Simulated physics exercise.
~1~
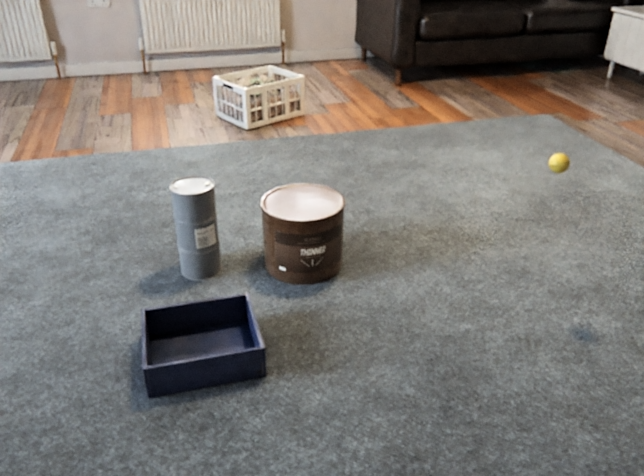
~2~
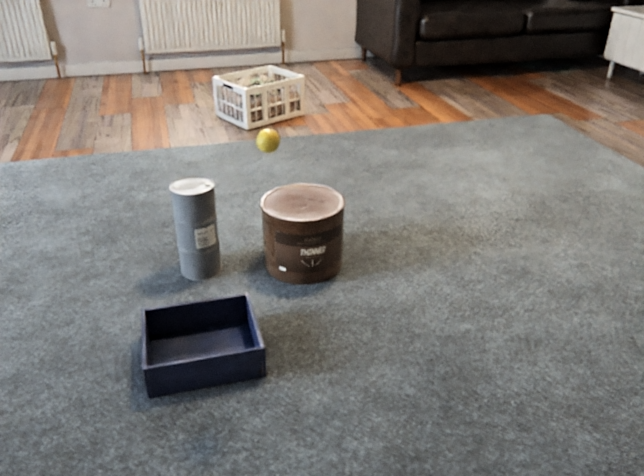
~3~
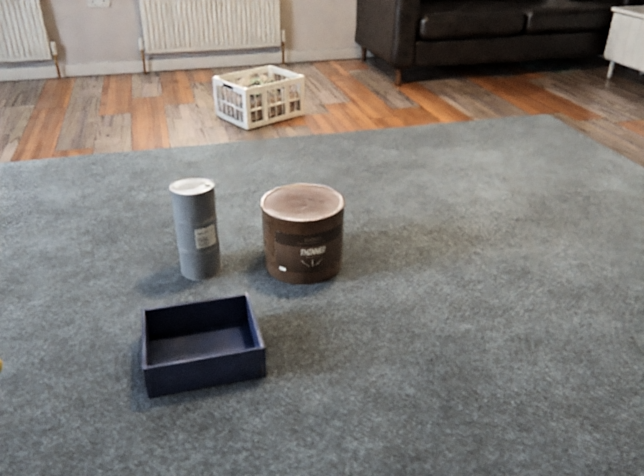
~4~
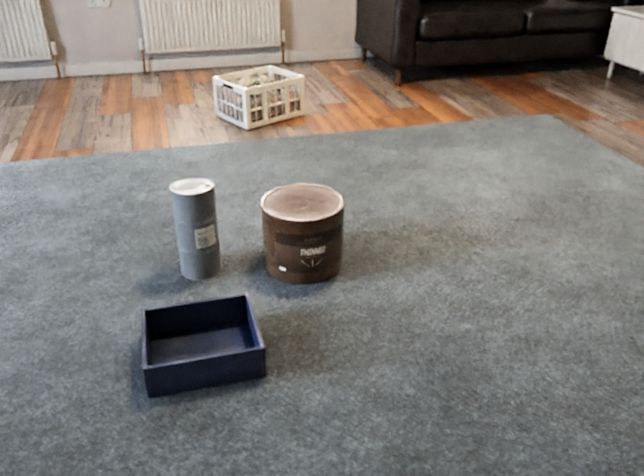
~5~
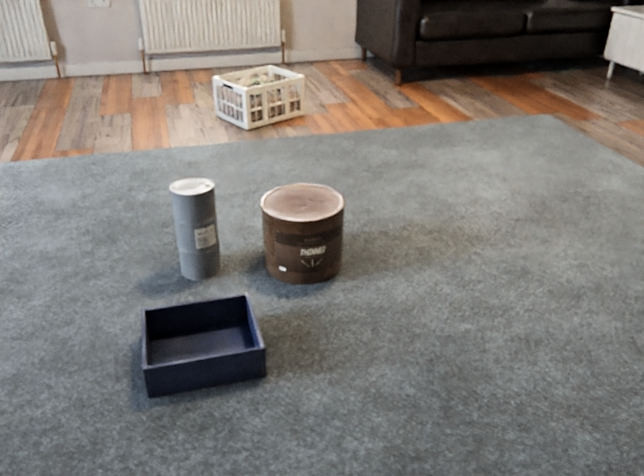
In the video, a yellow ball flies leftward through the air over a grey carpet holding a grey canister, a brown tub and an empty dark box. It passes out of view at the left edge, leaving the box empty and the containers unmoved.
